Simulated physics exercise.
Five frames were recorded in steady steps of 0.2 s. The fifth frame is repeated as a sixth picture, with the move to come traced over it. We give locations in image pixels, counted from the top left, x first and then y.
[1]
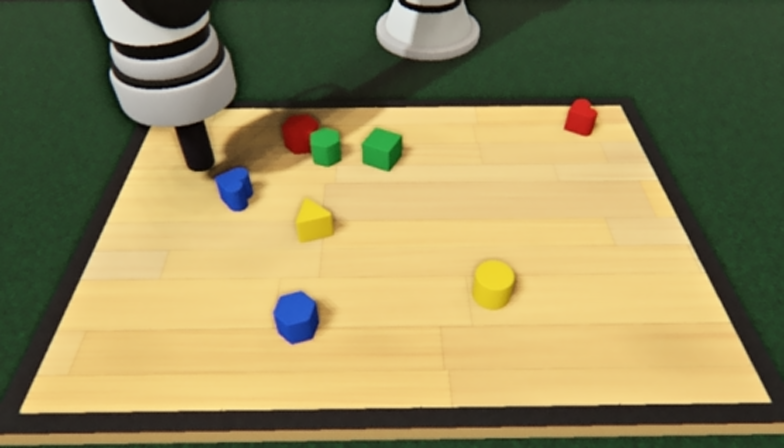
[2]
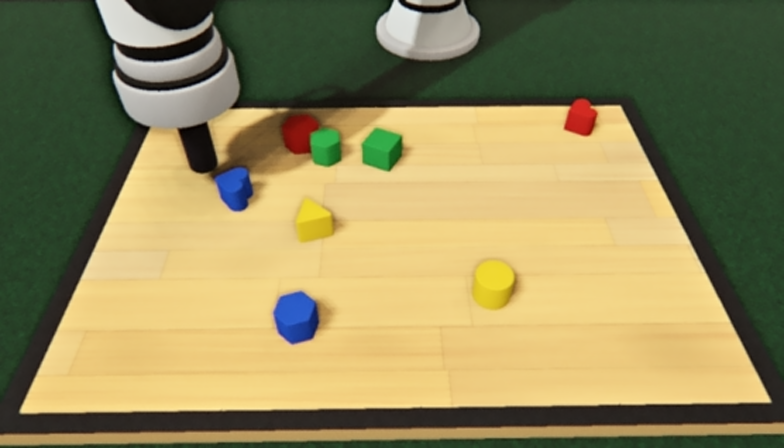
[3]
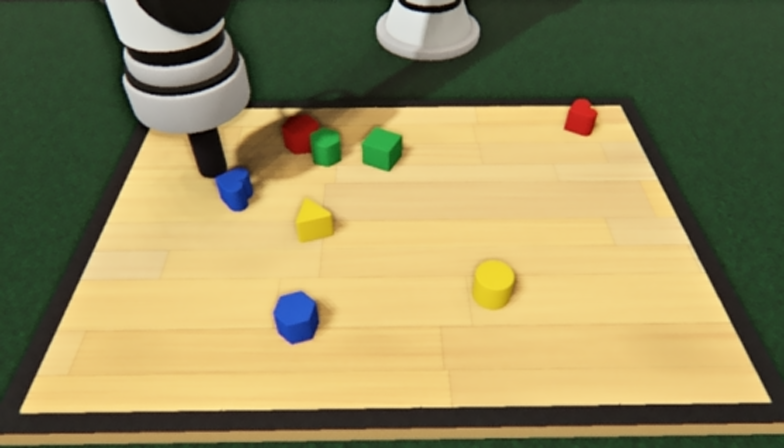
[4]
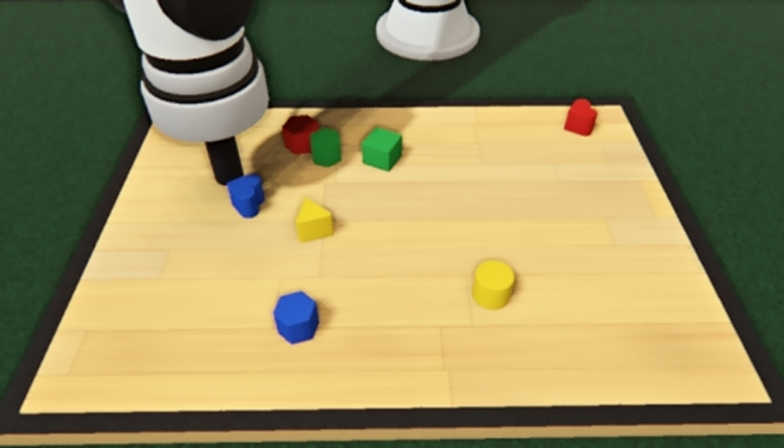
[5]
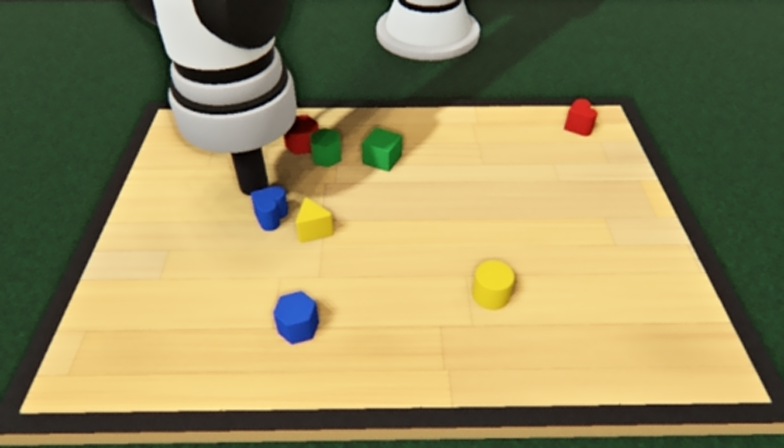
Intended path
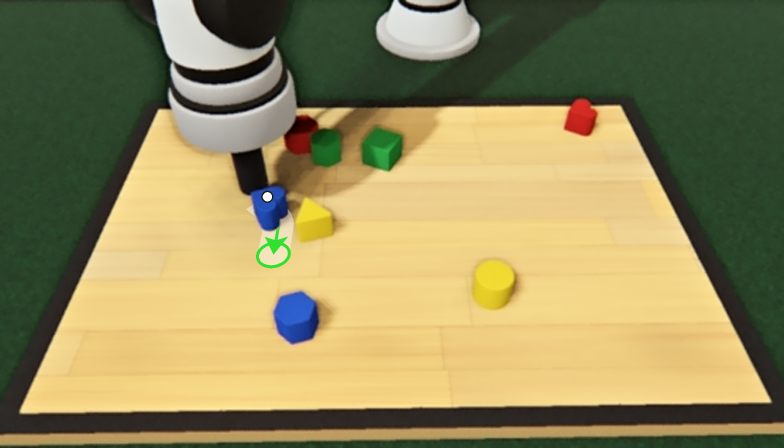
On a wooden board scattered with colored blocks, a robot arm's black post moved slightly toward the blue heart-shaped block, then pushed it a short way right and toward the viewer, near the yellow triangular piece.
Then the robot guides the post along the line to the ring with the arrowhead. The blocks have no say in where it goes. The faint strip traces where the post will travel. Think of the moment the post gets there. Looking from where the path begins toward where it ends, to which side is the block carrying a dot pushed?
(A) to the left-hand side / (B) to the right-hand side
Answer: A.
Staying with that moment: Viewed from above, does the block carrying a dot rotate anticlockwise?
Yes.
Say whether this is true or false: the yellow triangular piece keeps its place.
The statement is false.
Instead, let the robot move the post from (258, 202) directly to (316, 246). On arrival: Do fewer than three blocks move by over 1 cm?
Answer: Yes.
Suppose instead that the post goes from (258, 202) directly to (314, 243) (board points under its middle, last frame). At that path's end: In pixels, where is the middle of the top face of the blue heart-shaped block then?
The centre of its top will be at (327, 241).
The drawn path runs from (258, 202) over (274, 215) and (277, 234) to (273, 255); the dot is on the blue heart-shaped block.
The first path, step by step. Halfway along, post (276, 210); blue heart-shaped block (292, 218), turned 25° anticlockwise; yellow triangular piece (319, 214), turned 15° anticlockwise.
At the end, post (270, 241); blue heart-shaped block (300, 236), turned 60° anticlockwise; blue hexagonal block not moved; yellow triangular piece (320, 216), turned 25° anticlockwise.
